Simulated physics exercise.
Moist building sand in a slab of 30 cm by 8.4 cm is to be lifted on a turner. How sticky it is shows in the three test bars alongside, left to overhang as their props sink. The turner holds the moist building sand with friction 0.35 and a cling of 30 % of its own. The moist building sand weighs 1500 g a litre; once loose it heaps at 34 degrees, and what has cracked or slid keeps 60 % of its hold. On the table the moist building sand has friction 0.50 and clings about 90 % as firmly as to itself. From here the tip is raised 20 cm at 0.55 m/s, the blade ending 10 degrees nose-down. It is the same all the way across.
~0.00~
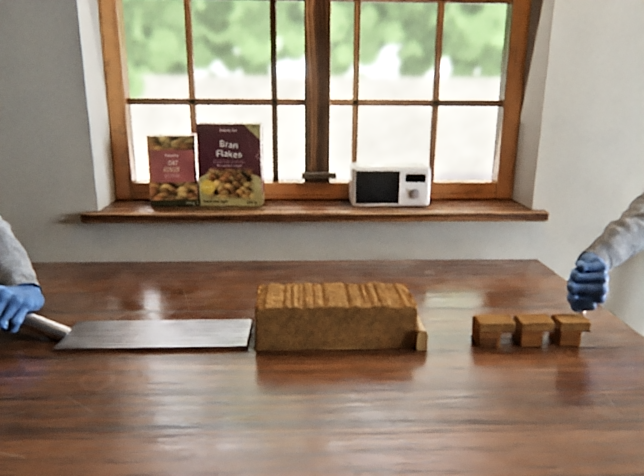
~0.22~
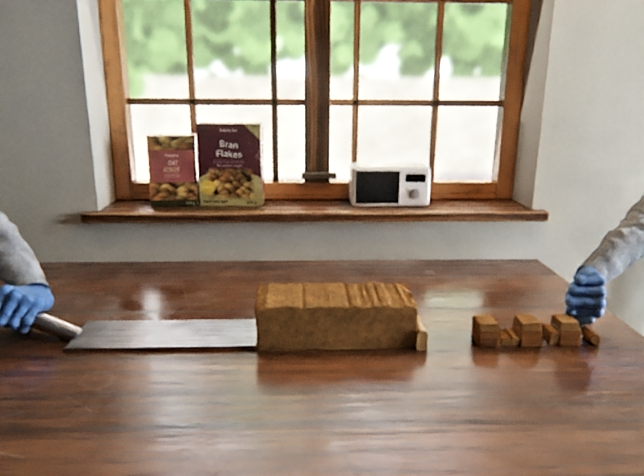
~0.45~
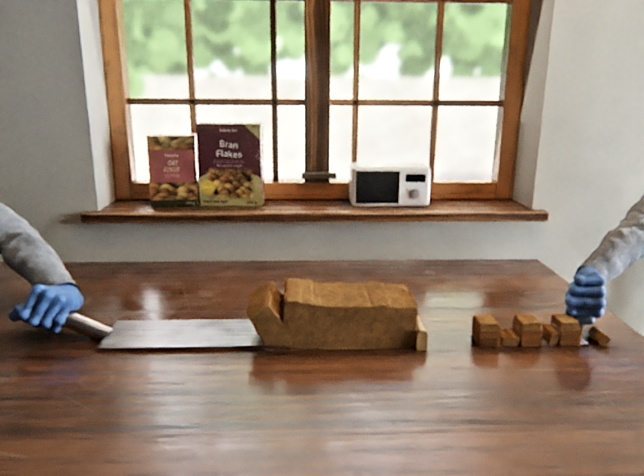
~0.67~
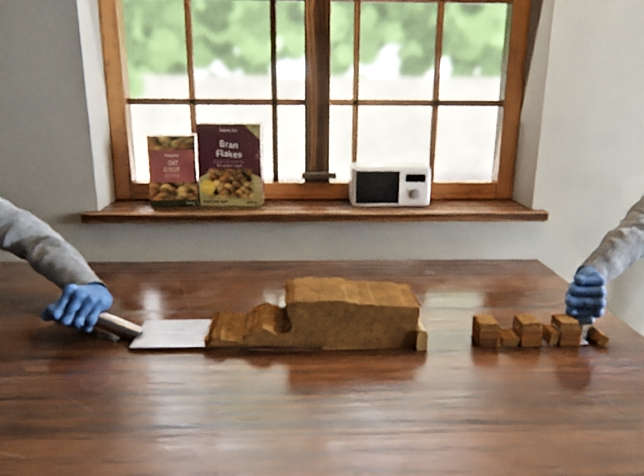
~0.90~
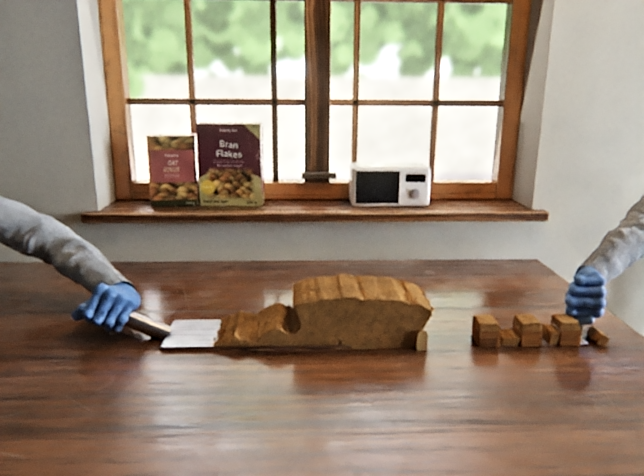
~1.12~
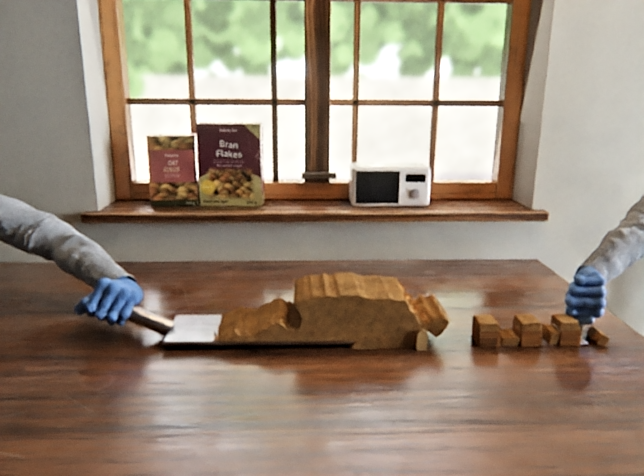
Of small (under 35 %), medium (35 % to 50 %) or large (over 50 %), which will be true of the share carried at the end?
The band is medium (35 % to 50 %).
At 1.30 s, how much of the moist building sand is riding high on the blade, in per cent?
Some 35 per cent.
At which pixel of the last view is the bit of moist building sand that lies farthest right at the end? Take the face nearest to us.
Near (512, 338).
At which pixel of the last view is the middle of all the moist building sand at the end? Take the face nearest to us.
Near (367, 287).
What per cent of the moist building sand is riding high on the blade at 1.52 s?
Some 45 per cent.
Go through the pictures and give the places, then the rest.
The first frame shows handle end of the blade at (53, 351), not yet moved; top of the moist building sand at (380, 307); bar tips down by 0, 0, 0 (left to right).
The second frame shows handle end of the blade at (64, 351), moved 2.0 cm; top of the moist building sand at (293, 308); bar tips down by 3.1 cm, 3.2 cm, 2.5 cm (left to right).
The third frame shows handle end of the blade at (97, 351), moved 7.8 cm; top of the moist building sand at (287, 302); bar tips down by 3.1 cm, 3.2 cm, 2.7 cm (left to right).
The fourth frame shows handle end of the blade at (129, 350), moved 14 cm; top of the moist building sand at (314, 301); bar tips down by 3.1 cm, 3.2 cm, 2.7 cm (left to right).
The fifth frame shows handle end of the blade at (161, 350), moved 19 cm; top of the moist building sand at (348, 298); bar tips down by 3.1 cm, 3.2 cm, 2.7 cm (left to right).
The sixth frame shows handle end of the blade at (163, 344), moved 20 cm; top of the moist building sand at (346, 296); bar tips down by 3.1 cm, 3.2 cm, 2.7 cm (left to right).
After 1.30 s, the tip is 10 cm up.
After 1.52 s, the tip is 20 cm up and 45 % is riding high on the blade.
After 1.73 s, the tip is 20 cm up and 43 % is riding high on the blade.
After 1.95 s, the tip is 20 cm up and 43 % is riding high on the blade.
After 2.70 s, at the end, the tip is 20 cm up and 40 % is riding high on the blade.
